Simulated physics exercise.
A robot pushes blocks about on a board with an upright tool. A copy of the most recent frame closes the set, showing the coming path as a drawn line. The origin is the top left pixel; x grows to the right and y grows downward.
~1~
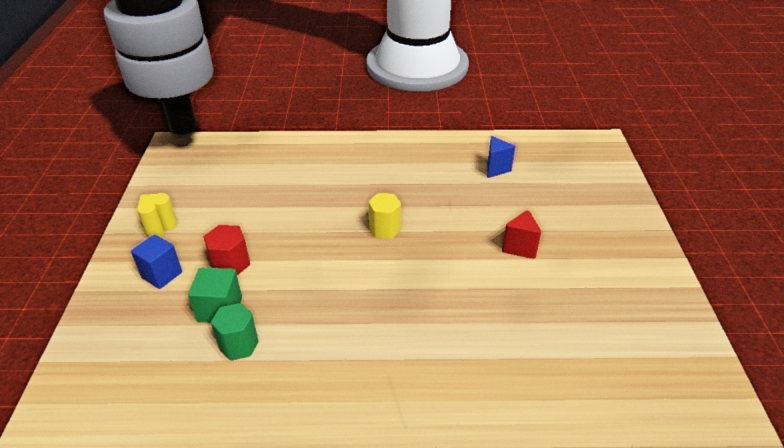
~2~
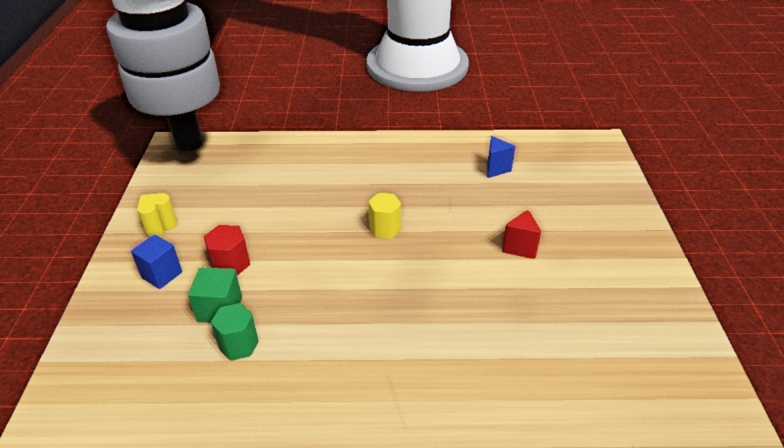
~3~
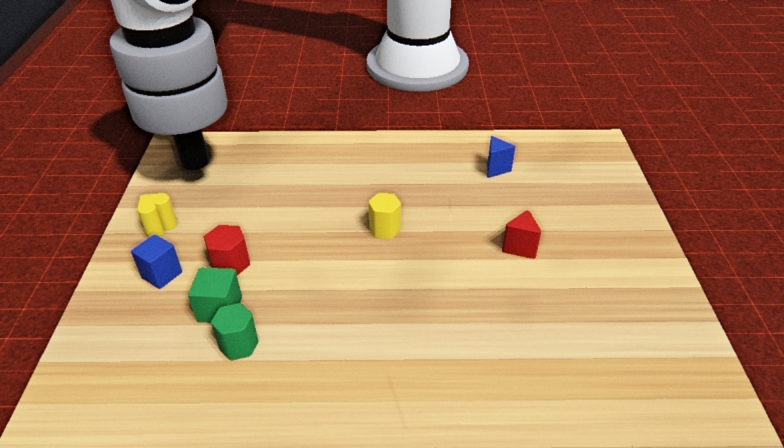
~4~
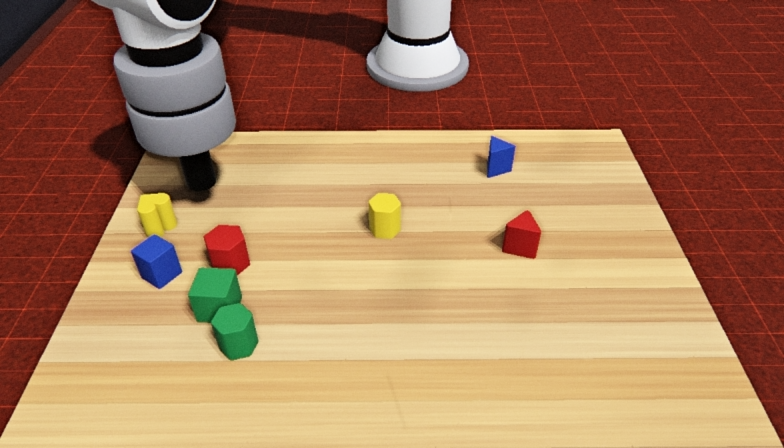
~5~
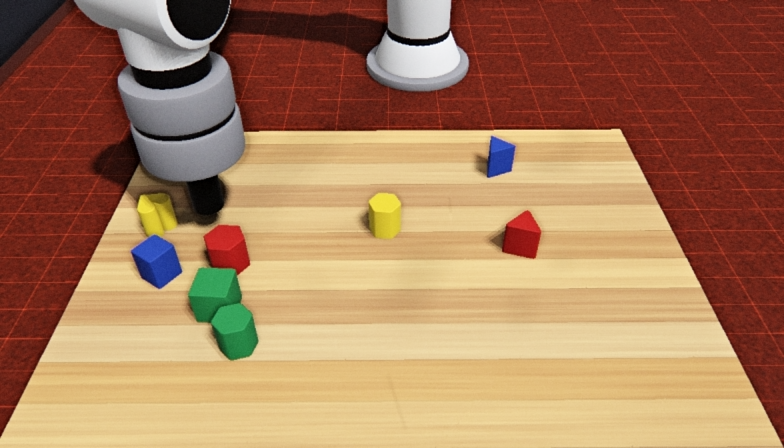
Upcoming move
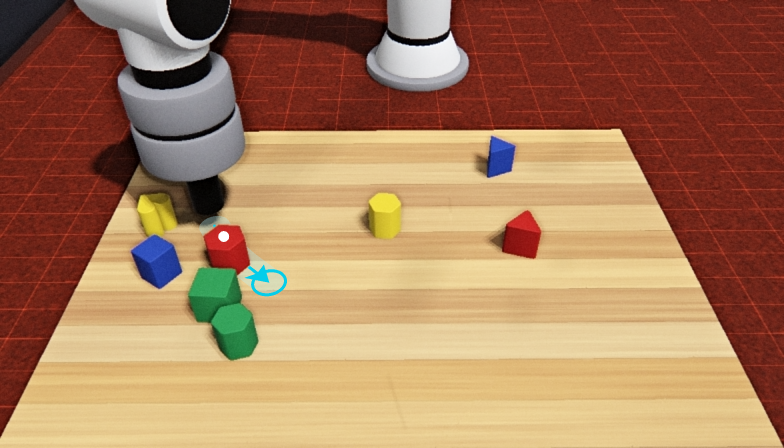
At the start, a robot arm holds its upright tool at the upper left edge of a wooden board scattered with coloured blocks. The tool moves steadily down and slightly right, coming close to the red hexagonal block beside the yellow heart-shaped one, while all the blocks stay still.
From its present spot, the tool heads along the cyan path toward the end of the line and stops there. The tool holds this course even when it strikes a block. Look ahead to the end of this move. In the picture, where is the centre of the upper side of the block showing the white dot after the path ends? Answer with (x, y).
Expect it around (250, 282).
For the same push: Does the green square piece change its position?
Yes - that is the case.
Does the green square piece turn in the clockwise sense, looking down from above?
In short: Yes.
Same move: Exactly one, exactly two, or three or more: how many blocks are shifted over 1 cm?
Moved: Exactly two.
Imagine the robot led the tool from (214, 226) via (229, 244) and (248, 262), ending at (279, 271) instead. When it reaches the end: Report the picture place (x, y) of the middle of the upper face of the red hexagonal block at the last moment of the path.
The answer is (251, 267).
Drawn move, from (214, 226) by way of (235, 256) to (269, 283); the dot is on the red hexagonal block.
What follows on the original path. One third of the way, tool (222, 226); red hexagonal block (226, 242).
Two thirds of the way, tool (241, 245); green square piece (211, 289), turned 25° clockwise; red hexagonal block (239, 264), turned 25° clockwise.
At the end, tool (265, 262); yellow heart-shaped block still; green square piece (209, 296), turned 50° clockwise; red hexagonal block (250, 282), turned 60° clockwise.
